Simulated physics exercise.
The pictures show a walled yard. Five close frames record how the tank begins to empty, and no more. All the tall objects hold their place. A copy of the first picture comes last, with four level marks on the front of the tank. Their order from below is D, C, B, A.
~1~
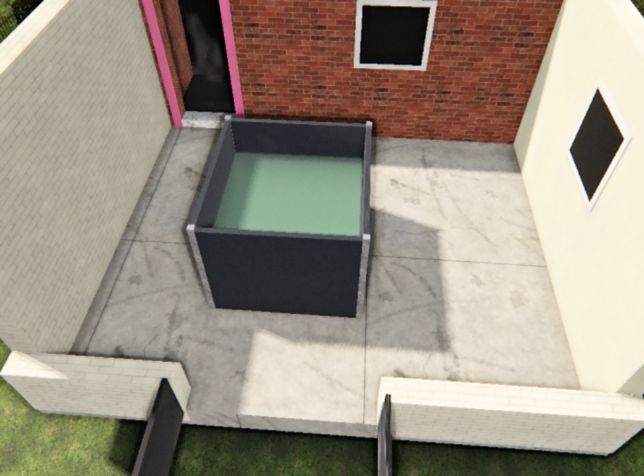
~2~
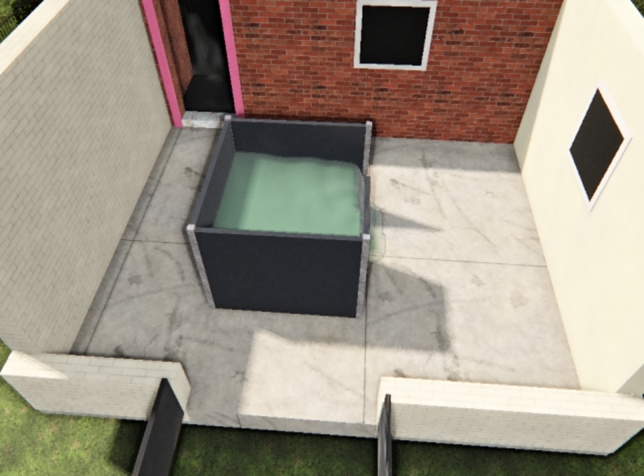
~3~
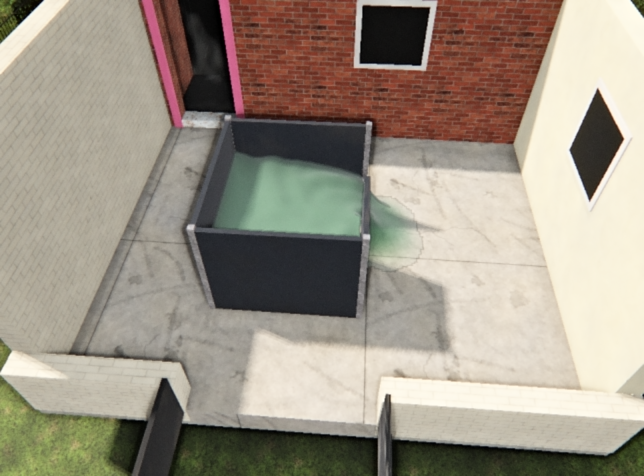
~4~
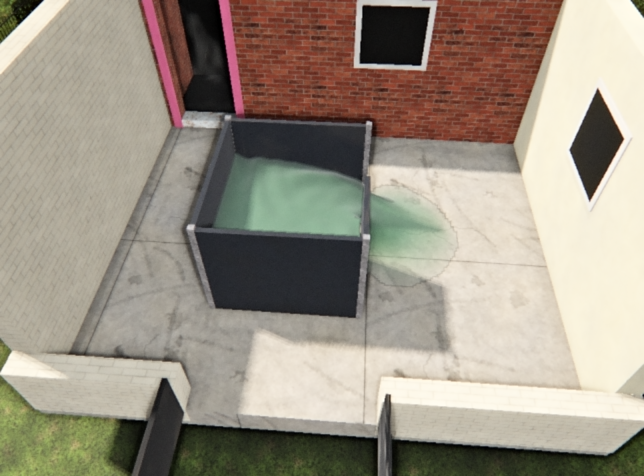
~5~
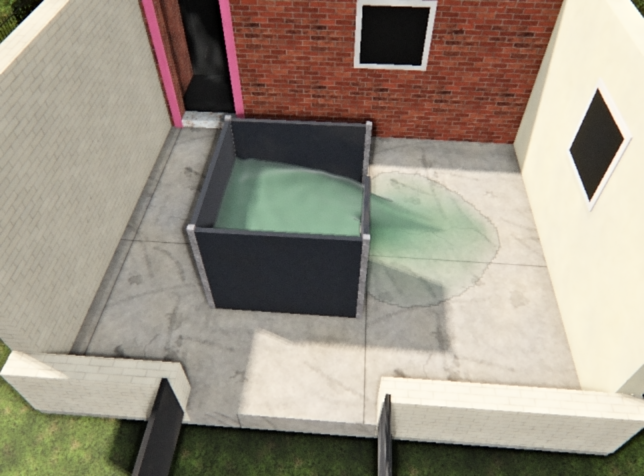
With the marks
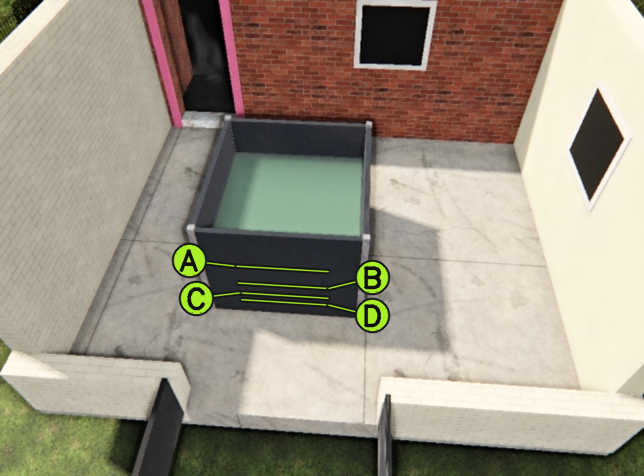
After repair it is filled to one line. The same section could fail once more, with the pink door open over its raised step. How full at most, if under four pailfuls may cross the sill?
Mark A.
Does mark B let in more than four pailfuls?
No.
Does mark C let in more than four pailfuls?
No, not at all.
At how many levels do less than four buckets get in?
All four.
In lime, A at (281, 268); B at (282, 285); C at (283, 295); D at (284, 302); from the bottom up D, C, B, A.
Choosing A, a splash gets over, under a bucket.
Choosing B, nothing gets over.
Choosing C, nothing gets over.
Choosing D, nothing gets over.
